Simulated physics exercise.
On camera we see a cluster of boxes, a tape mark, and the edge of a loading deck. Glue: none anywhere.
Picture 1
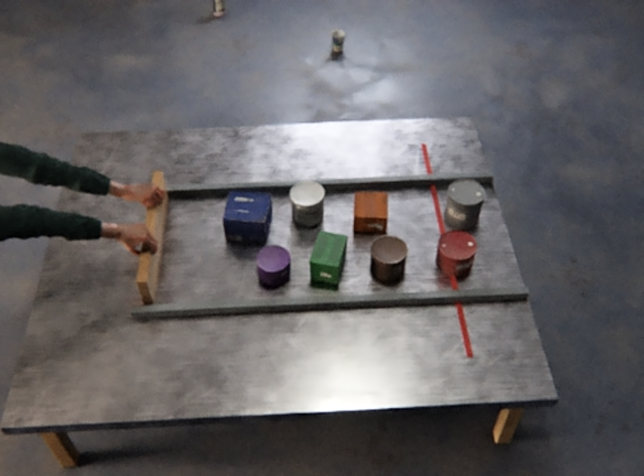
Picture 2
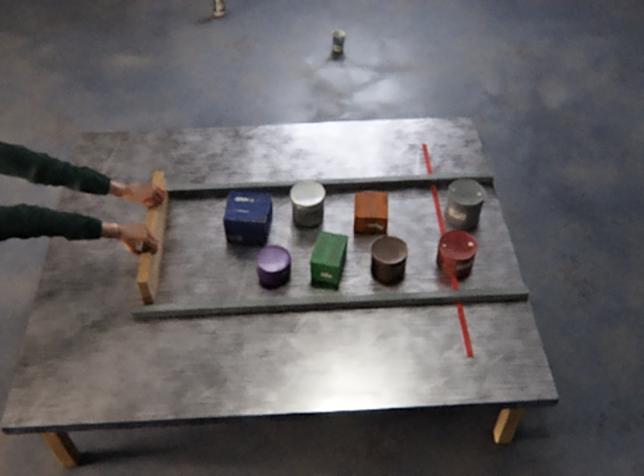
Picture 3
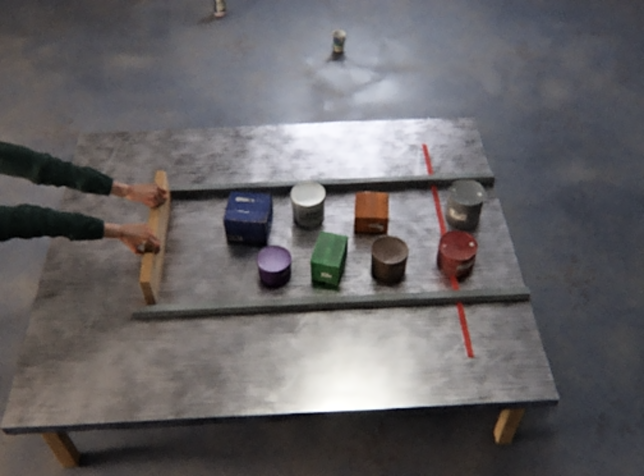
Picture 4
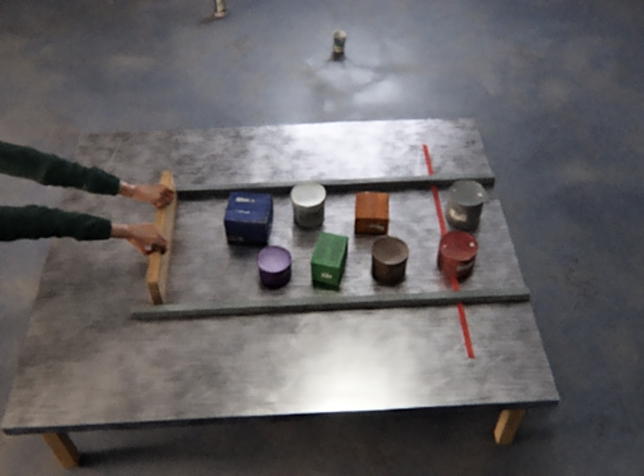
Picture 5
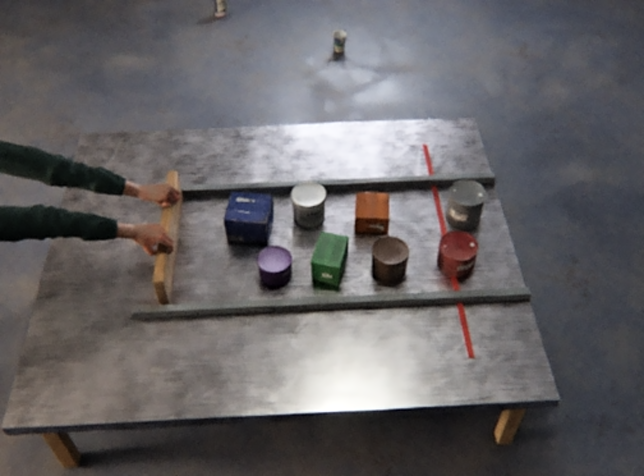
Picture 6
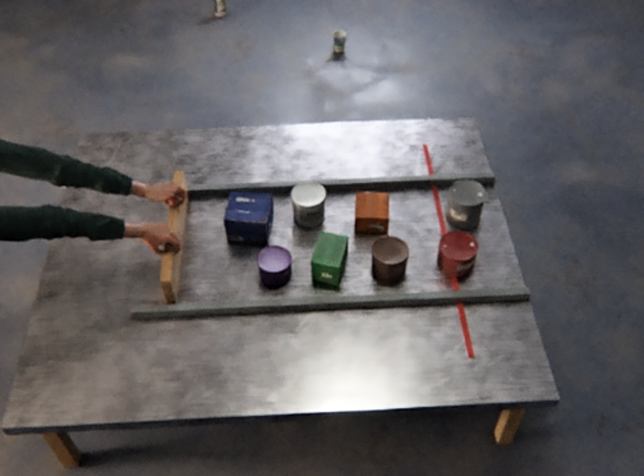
Two hands sliding a wooden plank slowly right along a table between rails, toward boxes and canisters that stay still.
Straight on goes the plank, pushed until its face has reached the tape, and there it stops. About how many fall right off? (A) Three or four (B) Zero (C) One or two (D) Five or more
(A) Three or four.
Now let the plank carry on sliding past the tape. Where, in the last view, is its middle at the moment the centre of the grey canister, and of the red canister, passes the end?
Estimated middle: (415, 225), and (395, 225) for the other.
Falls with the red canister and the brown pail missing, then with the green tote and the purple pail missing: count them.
First try 1, second try 1.
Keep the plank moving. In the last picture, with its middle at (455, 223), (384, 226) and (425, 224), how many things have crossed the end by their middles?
First 5, then 0, then 2.
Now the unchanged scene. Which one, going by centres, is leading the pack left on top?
It would be the orange parcel.
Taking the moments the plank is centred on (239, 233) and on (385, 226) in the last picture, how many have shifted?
Counting first: 1, next 8.
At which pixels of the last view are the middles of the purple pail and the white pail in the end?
Around (470, 262) and around (497, 195).
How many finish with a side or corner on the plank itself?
2 in contact.
Early on, none off yet; grey canister at rest near (465, 205); red canister at rest near (457, 253); brown pail at rest near (390, 259).
A while later, none off yet; grey canister at rest near (465, 205); red canister at rest near (457, 253); brown pail travelled about its own width near (413, 257).
Further along, none off yet; grey canister travelled a little near (485, 202); red canister travelled about its own width near (515, 247); brown pail travelled well along near (480, 252).
Finally, the number that fall off is three or four; lost, brown pail, red canister and grey canister.
